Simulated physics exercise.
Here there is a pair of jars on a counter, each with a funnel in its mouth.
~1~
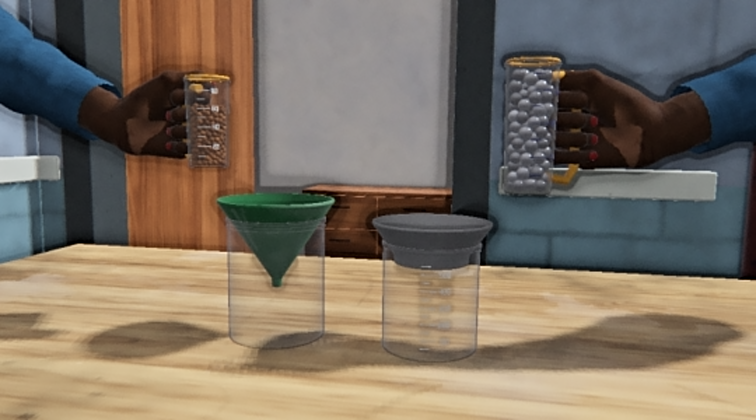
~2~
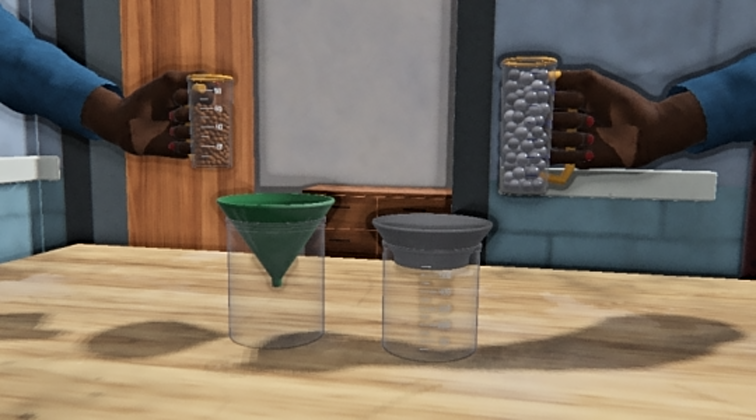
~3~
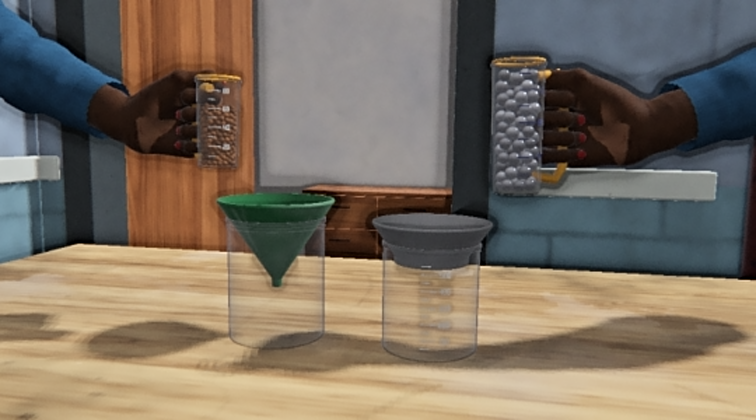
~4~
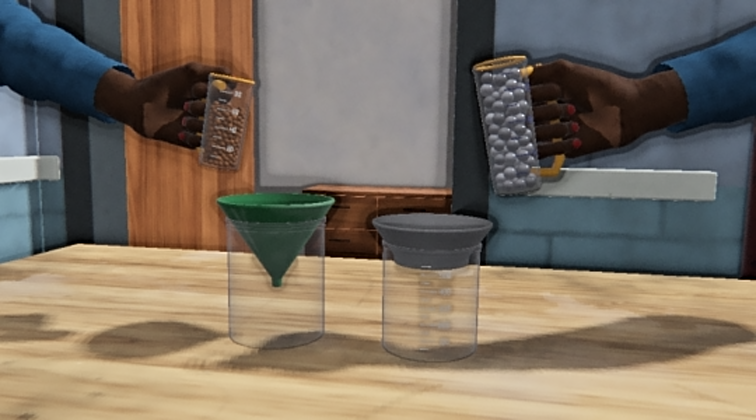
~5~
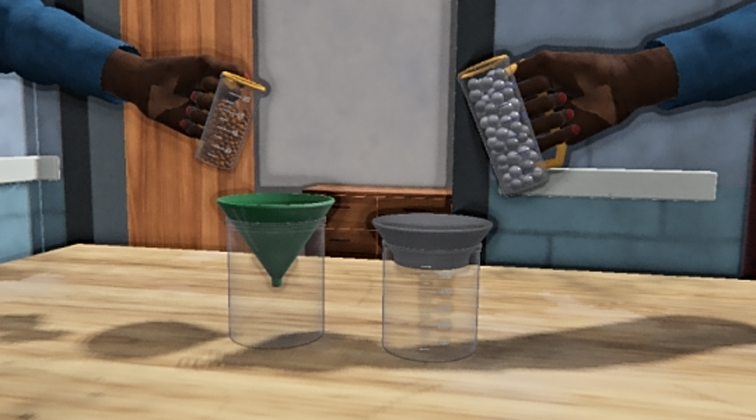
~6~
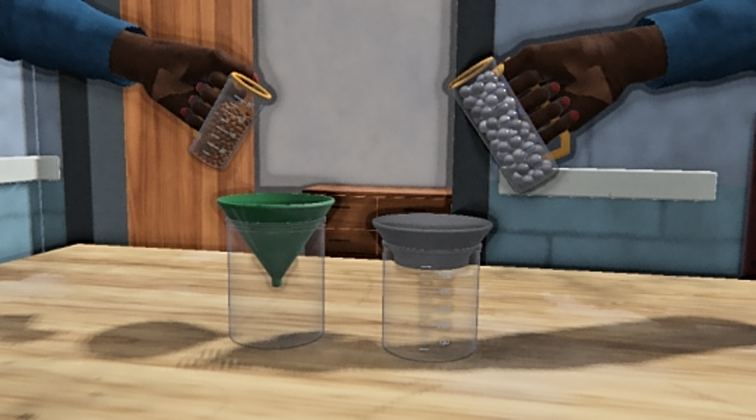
Two hands move cups of small balls slightly inward, then tilt them above two funnels.
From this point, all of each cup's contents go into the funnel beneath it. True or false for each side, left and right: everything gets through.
Left - false; right - true.
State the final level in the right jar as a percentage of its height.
My guess would be near 25 per cent.
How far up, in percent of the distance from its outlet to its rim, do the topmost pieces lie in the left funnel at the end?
Fill level: Near 65 per cent.
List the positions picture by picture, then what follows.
Left funnel at (276, 208), outlet at (277, 286), about one piece wide; left cup at (208, 123), holding cereal balls; right funnel at (432, 231), outlet at (431, 262), about 6 pieces wide; right cup at (530, 128), holding steel balls, in the first picture.
Left cup at (211, 123), upright; right cup at (526, 128), upright, in the second picture.
Left cup at (218, 123), upright; right cup at (517, 128), upright, in the third picture.
Left cup at (225, 123), tipped 10°; right cup at (509, 128), tipped 10°, in the fourth picture.
Left cup at (229, 123), tipped 22°; right cup at (505, 128), tipped 22°, in the fifth picture.
Left funnel at (276, 208), outlet at (277, 286); left cup at (229, 123), tipped 34°; right funnel at (432, 231), outlet at (431, 262); right cup at (505, 128), tipped 34°, in the sixth picture.
Then, 0.57 s after the last picture, left, all still in the cup; right, all still in the cup.
Then, 1.06 s after the last picture, left, nearly all still in the cup, a stray few in or over the funnel; right, most still in the cup, a small part in or over the funnel, a small part down in the jar.
Then, 1.48 s after the last picture, left, a small part still in the cup, most in or over the funnel, a stray few down in the jar; right, about a quarter in or over the funnel, most down in the jar.
At rest, left, nearly all stuck in the funnel, a stray few down in the jar; right, all down in the jar.
